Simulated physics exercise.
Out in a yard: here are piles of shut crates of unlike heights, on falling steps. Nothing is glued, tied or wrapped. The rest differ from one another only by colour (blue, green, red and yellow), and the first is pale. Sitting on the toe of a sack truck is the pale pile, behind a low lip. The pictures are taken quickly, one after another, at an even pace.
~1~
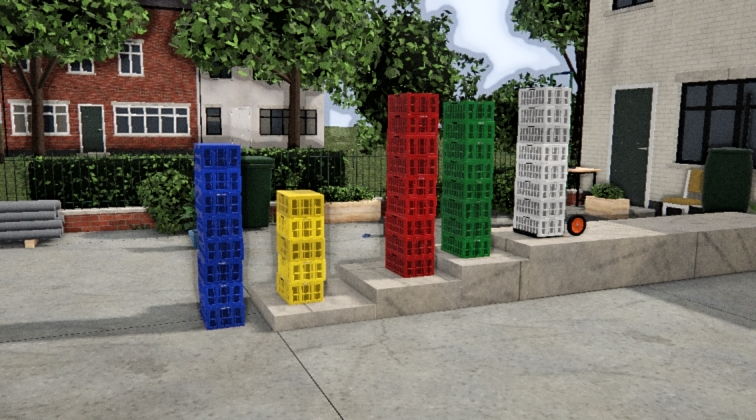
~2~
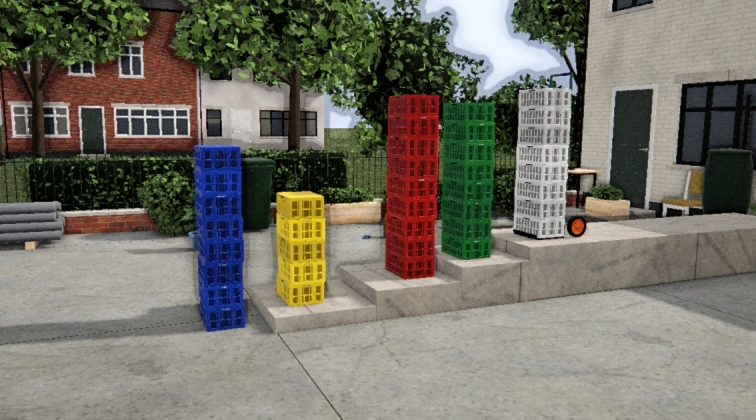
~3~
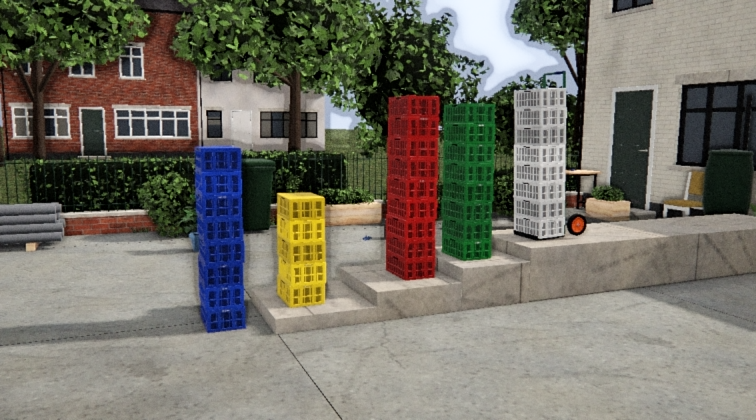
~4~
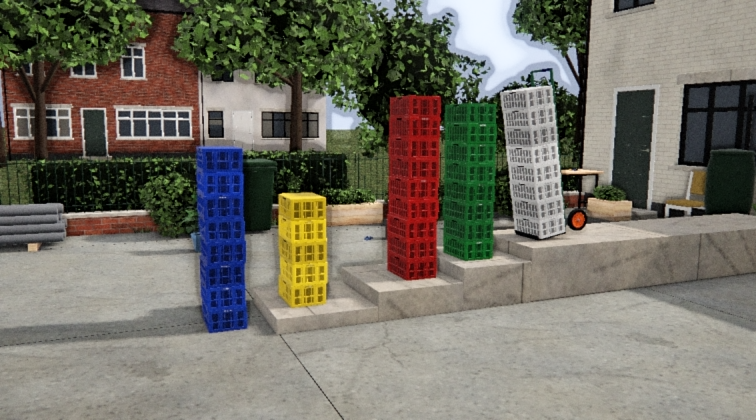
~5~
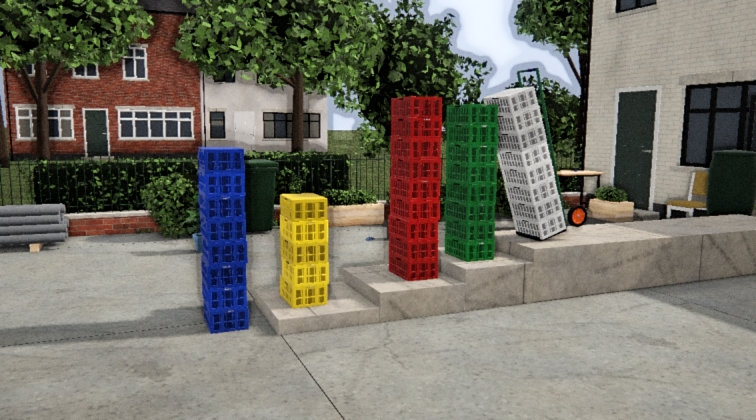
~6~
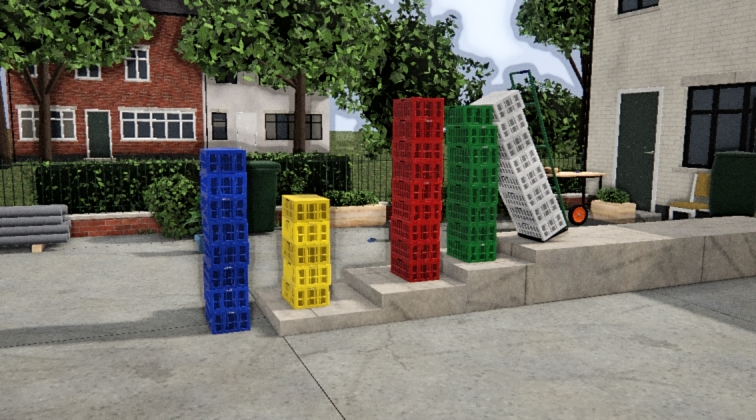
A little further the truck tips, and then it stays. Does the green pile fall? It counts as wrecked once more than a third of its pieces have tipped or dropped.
Yes.
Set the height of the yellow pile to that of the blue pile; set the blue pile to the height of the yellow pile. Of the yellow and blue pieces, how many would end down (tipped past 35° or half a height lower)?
By colour: Yellow 8, blue 4.
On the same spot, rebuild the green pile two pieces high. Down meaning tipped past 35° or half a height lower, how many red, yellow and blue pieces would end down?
Counts - red: 8, yellow: 4, blue: 8.
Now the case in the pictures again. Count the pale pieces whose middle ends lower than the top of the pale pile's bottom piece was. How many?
Total: 3.
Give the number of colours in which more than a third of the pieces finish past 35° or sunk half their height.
Going colour by colour, I get 4.
Shortly afterwards, 8 of the pale pile down; 3 of the 8 green crates down (3 of 30 in all colours); top green crate tilted barely, half its height lower; top red crate tilted clearly, a little lower.
Next, 8 of the pale pile down; 7 of the 8 green crates down (23 of 30 in all colours); top green crate tilted well over, some five heights lower; top blue crate tilted steeply, some two heights lower.
In the end, 8 of the pale pile down; 7 of the 8 green crates down (27 of 30 in all colours); top green crate tilted well over, some six heights lower; top blue crate upside down. From the last view, middles, top green crate near (297, 236).
